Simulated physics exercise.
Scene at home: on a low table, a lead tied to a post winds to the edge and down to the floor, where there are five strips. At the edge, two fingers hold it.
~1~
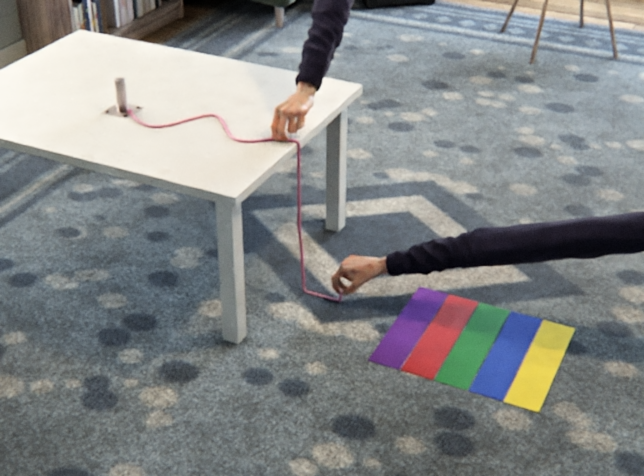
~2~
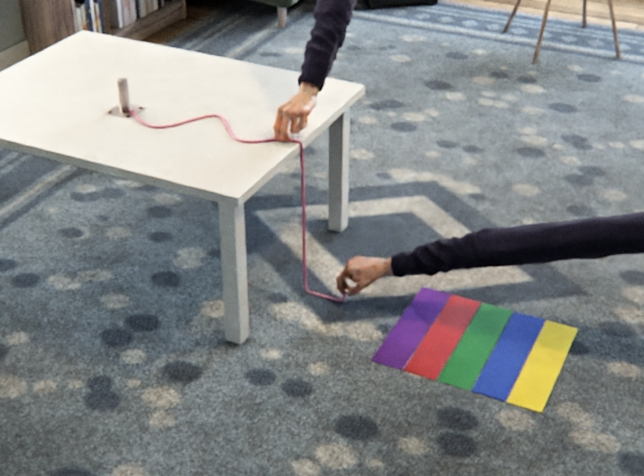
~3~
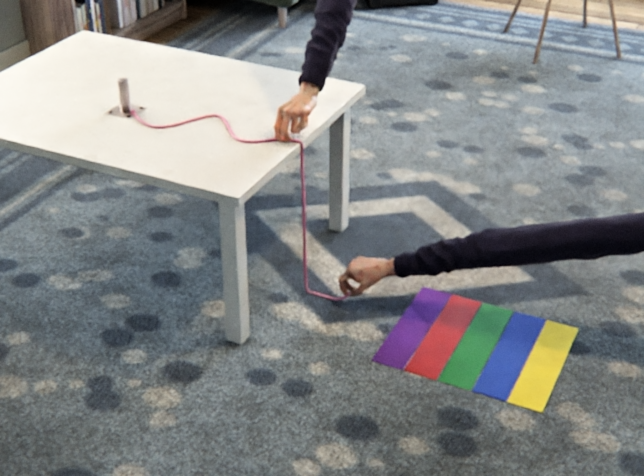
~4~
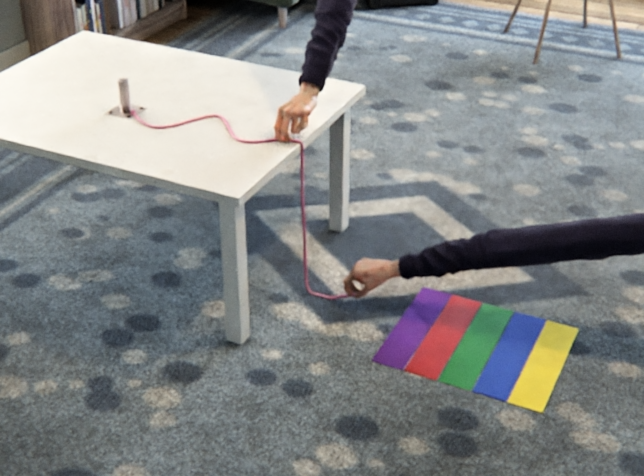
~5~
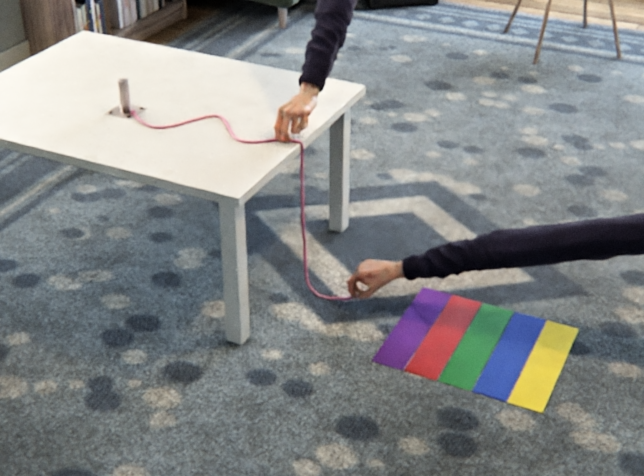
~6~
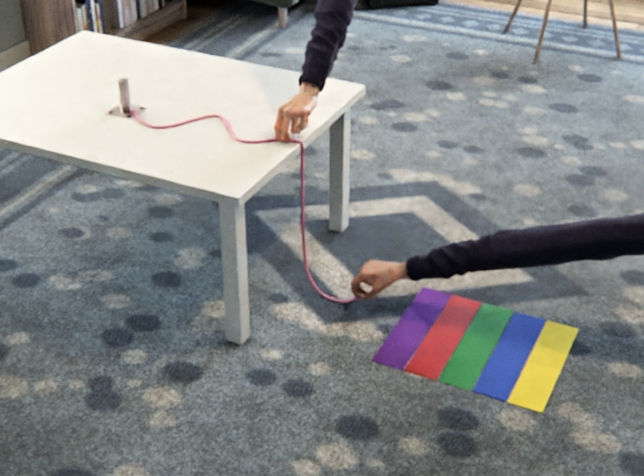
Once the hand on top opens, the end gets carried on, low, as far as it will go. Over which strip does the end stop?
Over the blue strip.
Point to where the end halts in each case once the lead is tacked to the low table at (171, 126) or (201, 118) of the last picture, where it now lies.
In order of the tries, it's near (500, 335) and near (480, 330).
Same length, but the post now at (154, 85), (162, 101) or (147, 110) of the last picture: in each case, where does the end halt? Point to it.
Try by try, about (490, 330), (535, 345) and (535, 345).
A little later, end near (454, 323); over red.
Next, end near (490, 333); over green.
When it is tight, end near (512, 339); over blue. The blue one.
